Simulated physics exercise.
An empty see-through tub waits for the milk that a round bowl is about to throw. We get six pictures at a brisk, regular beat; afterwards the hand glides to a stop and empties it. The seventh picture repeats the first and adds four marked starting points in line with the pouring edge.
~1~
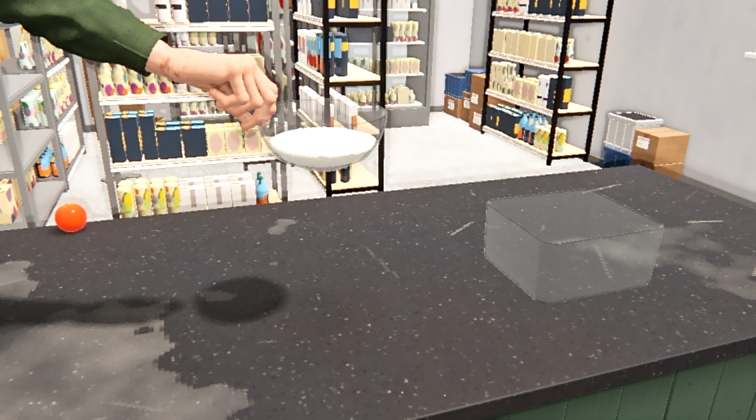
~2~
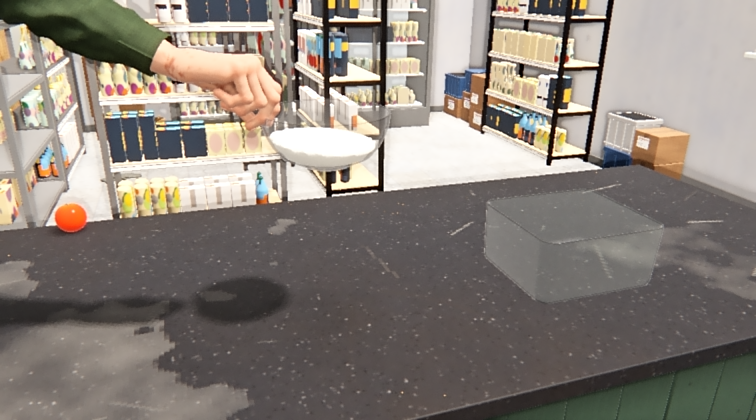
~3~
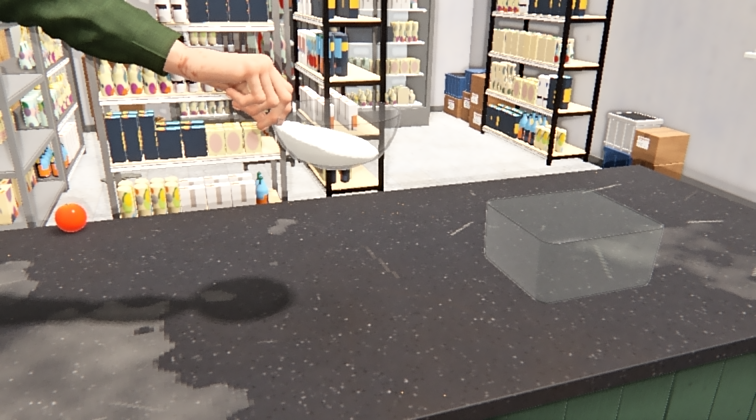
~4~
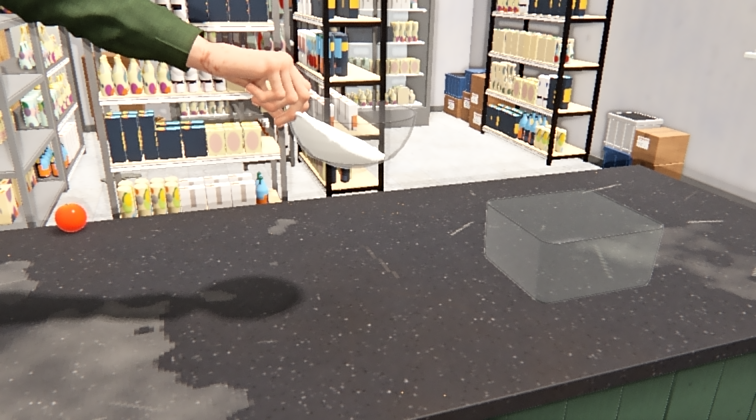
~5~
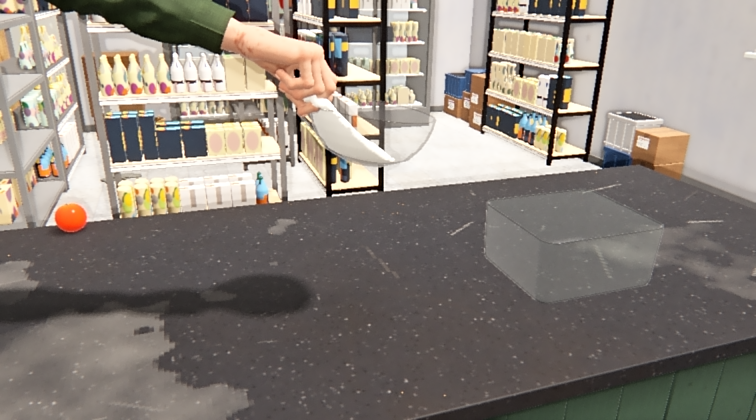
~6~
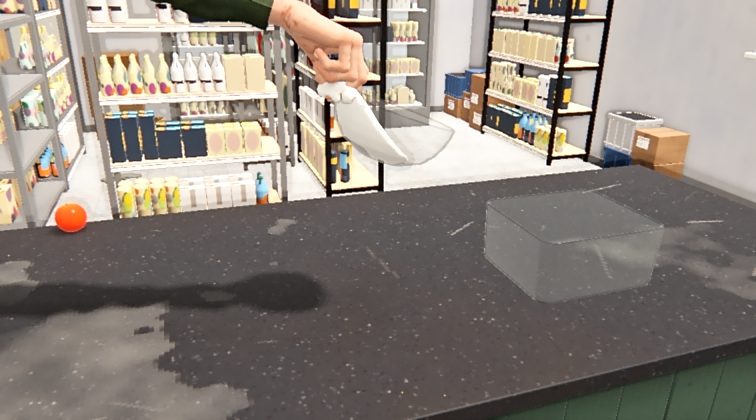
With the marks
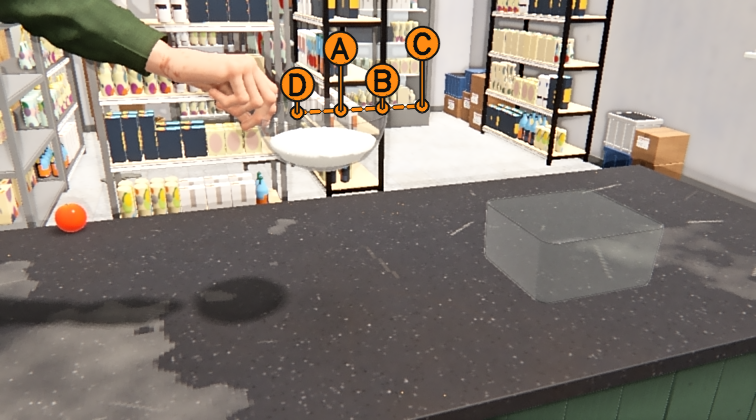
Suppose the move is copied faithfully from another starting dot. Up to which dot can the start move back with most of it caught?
It is C.
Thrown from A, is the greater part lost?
Yes.
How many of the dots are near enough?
One.
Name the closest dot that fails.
B it is.
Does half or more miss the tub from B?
Yes, it does.
On the marked copy, A at (340, 110); B at (382, 108); C at (422, 105); D at (297, 112).
Choosing A, about 9 % lands in the tub, 88 % falls short.
Choosing B, about 27 % lands in the tub, 68 % falls short and 6 % goes beside or beyond.
Choosing C, about 66 % lands in the tub, 29 % falls short and 4 % goes beside or beyond.
Choosing D, about 0 % lands in the tub, 99 % falls short.
